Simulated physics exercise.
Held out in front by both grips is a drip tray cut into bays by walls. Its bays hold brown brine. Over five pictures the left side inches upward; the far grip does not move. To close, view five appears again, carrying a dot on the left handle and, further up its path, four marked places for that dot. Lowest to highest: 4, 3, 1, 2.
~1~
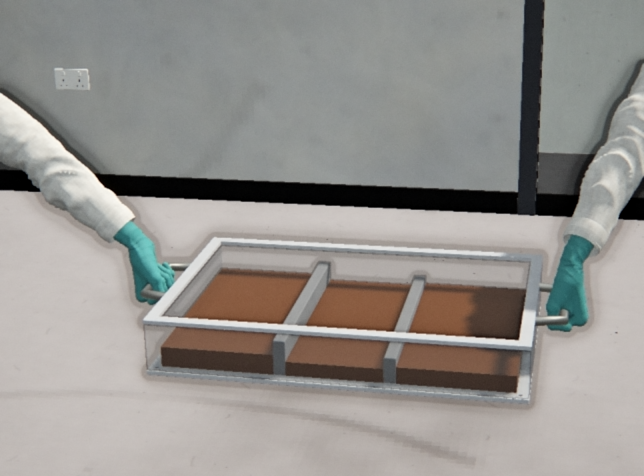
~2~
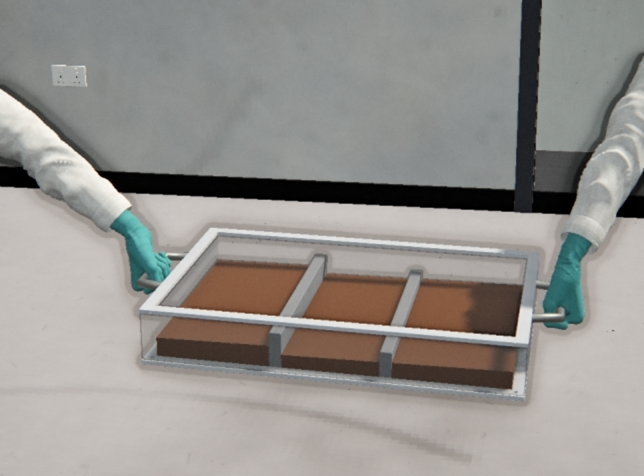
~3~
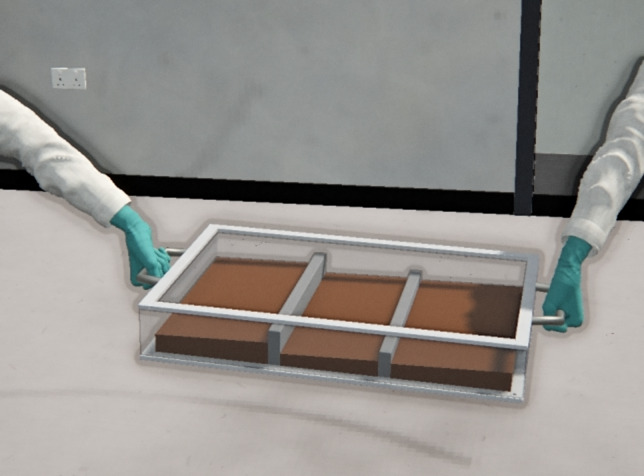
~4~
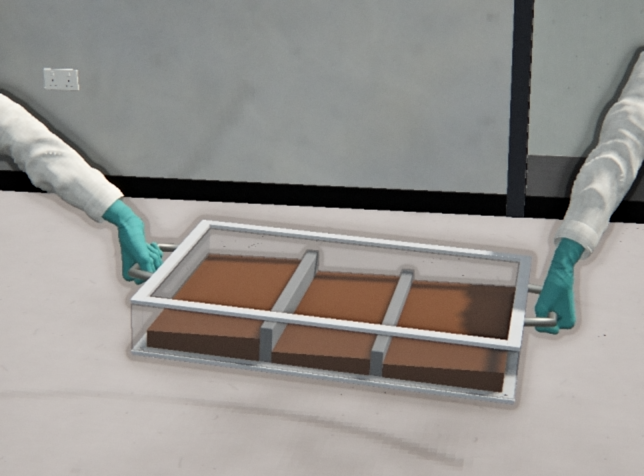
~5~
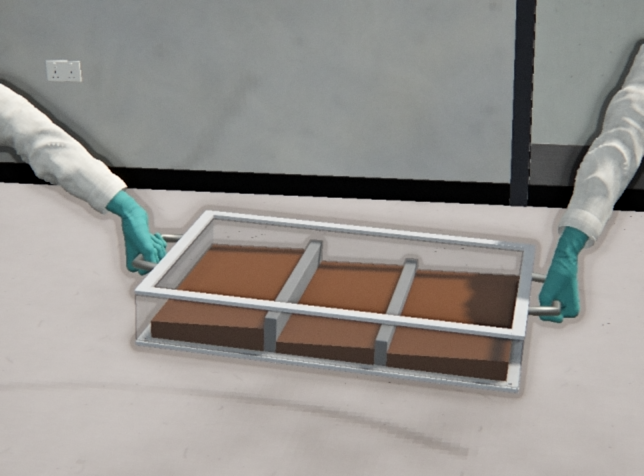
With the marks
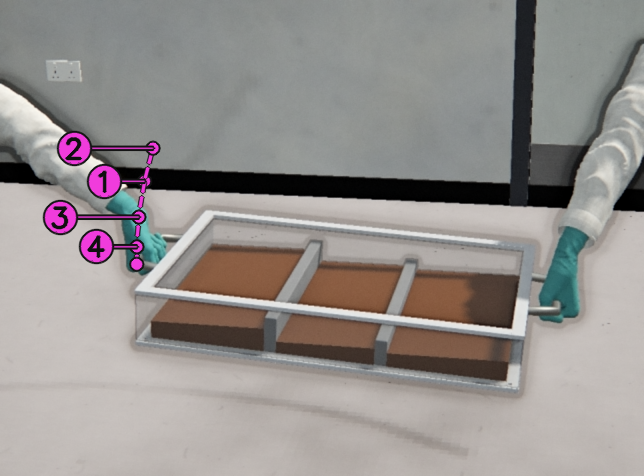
Two gloved hands hold a clear three-bay tray of brown brine, tilting it slightly down rightward.
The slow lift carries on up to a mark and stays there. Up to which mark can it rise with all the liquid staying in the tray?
Choose 2.
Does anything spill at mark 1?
No, that is safe.
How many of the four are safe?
All of the four.
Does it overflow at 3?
No.
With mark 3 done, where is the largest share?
That is the left bay.
In magenta, 1 at (144, 181); 2 at (152, 148); 3 at (138, 217); 4 at (136, 246).
Choosing 1, nothing spills; the left bay holds the most.
Choosing 2, nothing spills; the right bay holds the most.
Choosing 3, nothing spills; the left bay holds the most.
Choosing 4, nothing spills; the left bay holds the most.
